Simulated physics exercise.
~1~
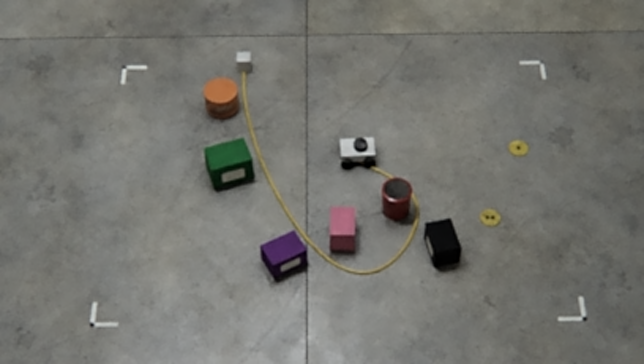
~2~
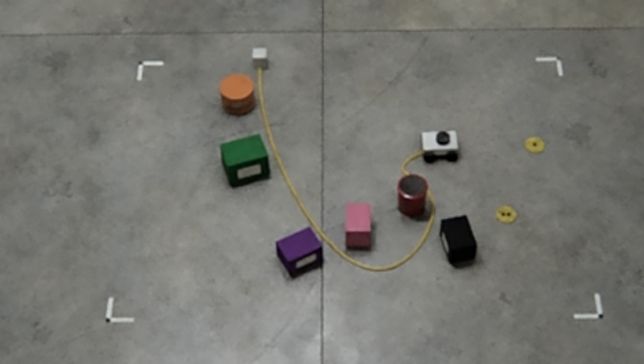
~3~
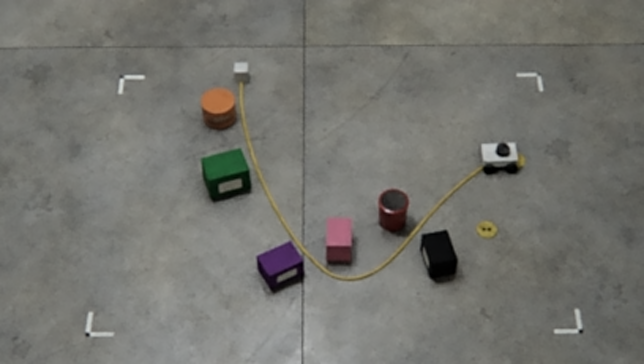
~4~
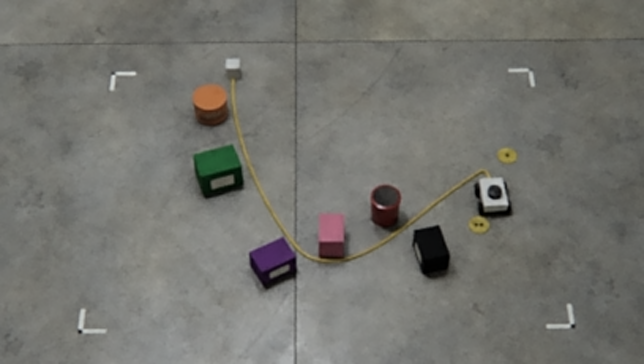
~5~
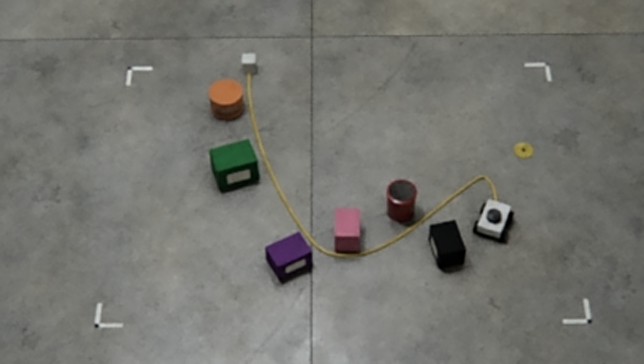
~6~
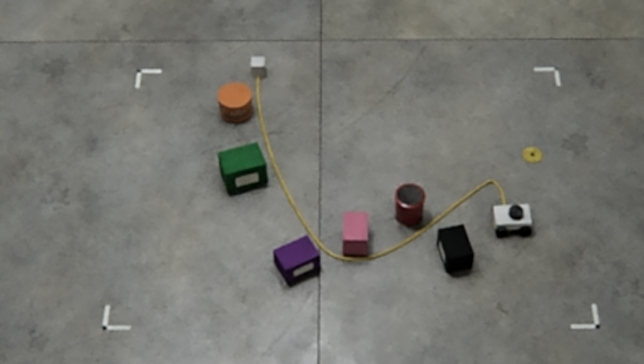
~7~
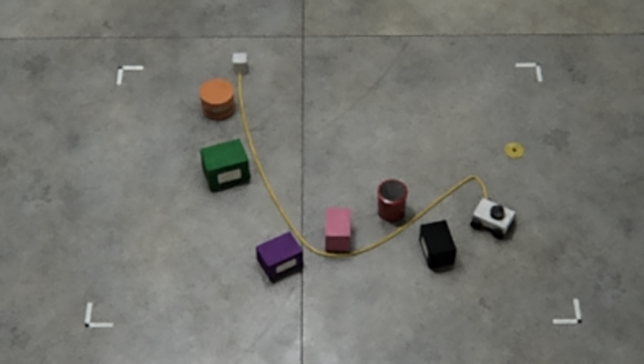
White cart trailing a yellow lead driving right past scattered objects, then turning down to stop near the black box.
